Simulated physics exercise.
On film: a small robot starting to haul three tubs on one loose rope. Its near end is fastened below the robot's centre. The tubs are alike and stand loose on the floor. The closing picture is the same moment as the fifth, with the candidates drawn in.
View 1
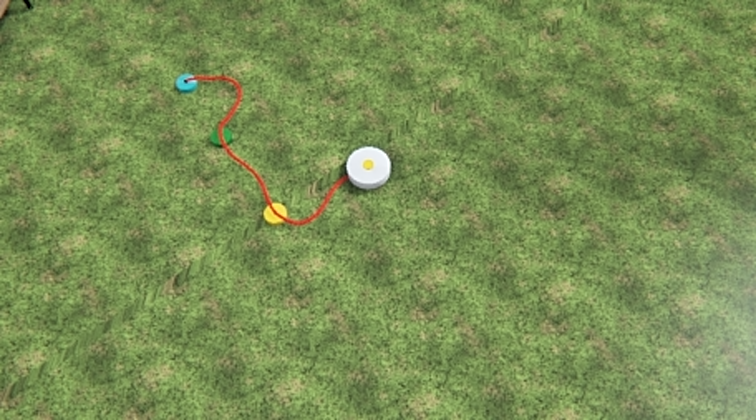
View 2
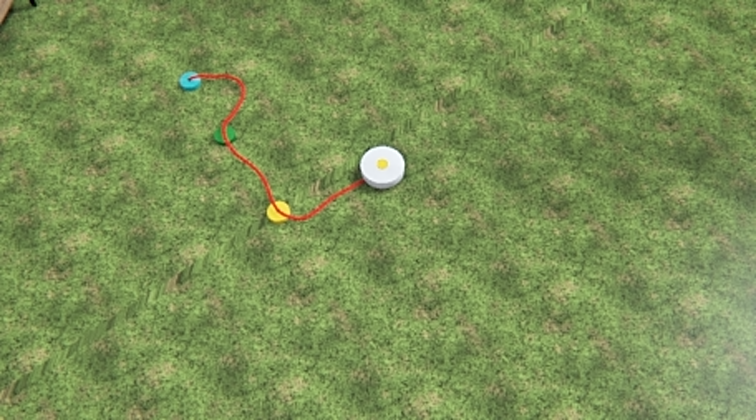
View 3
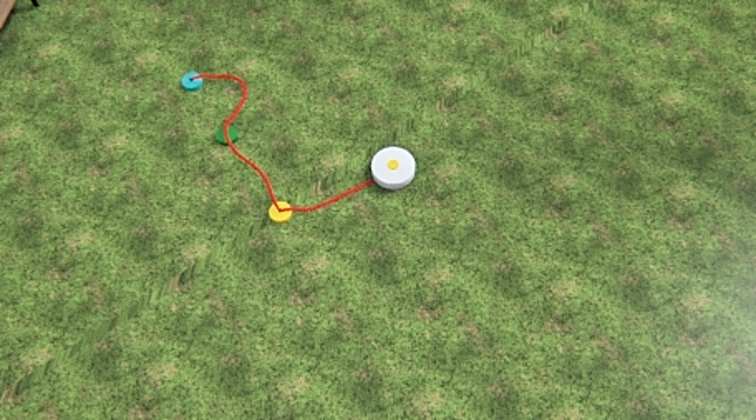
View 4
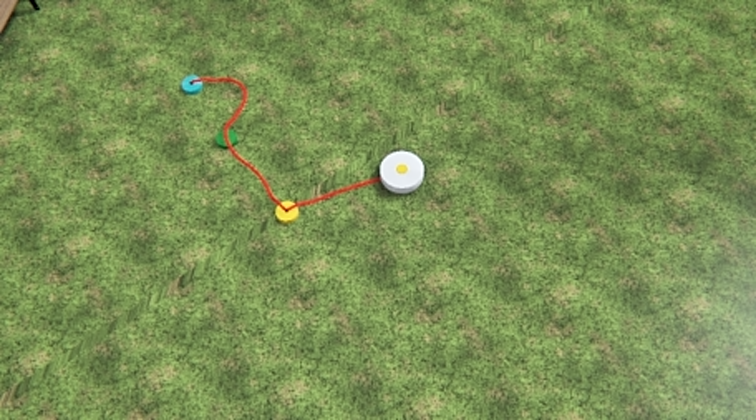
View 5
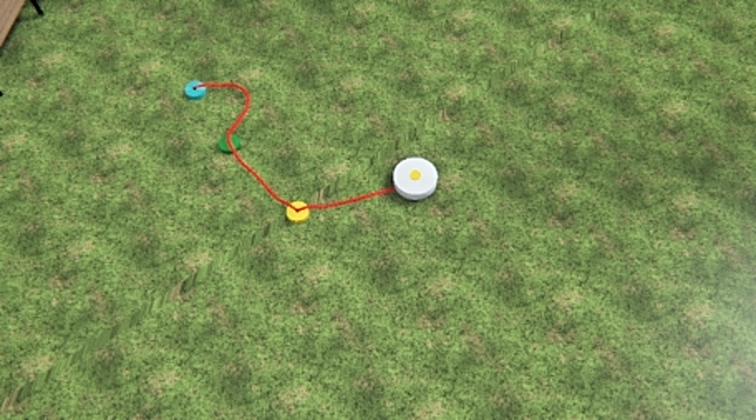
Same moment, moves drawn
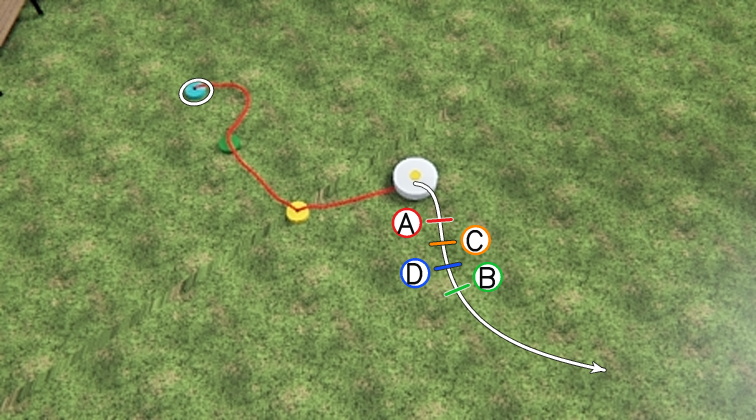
A round white robot crept to the right across the grass, drawing out the slack in its red rope, and then the nearest tub, the yellow one, slid a little way after it.
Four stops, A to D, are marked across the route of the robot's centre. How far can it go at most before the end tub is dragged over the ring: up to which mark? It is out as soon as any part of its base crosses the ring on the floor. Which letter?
The farthest safe stop is B.
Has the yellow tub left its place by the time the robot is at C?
Yes.
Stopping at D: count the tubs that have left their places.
Two.
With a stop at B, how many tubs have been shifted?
By then, two.
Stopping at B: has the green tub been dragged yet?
By then, yes.
On the marked copy, A at (440, 220); B at (457, 290); C at (443, 243); D at (448, 266); the ring at (196, 92); the route from (415, 183) via (465, 303) to (604, 370).
With B. Early on, robot (439, 209); turquoise tub (196, 90); green tub (231, 145); yellow tub (318, 196).
Further on, robot (445, 249); turquoise tub (196, 90); green tub (244, 150); yellow tub (337, 197).
At the end, robot (458, 287); turquoise tub (196, 90); green tub (270, 159); yellow tub (360, 214); the ringed tub at the far end is still in its ring.
As for the rest, A is safe but short; C is safe but short; D is safe but short.
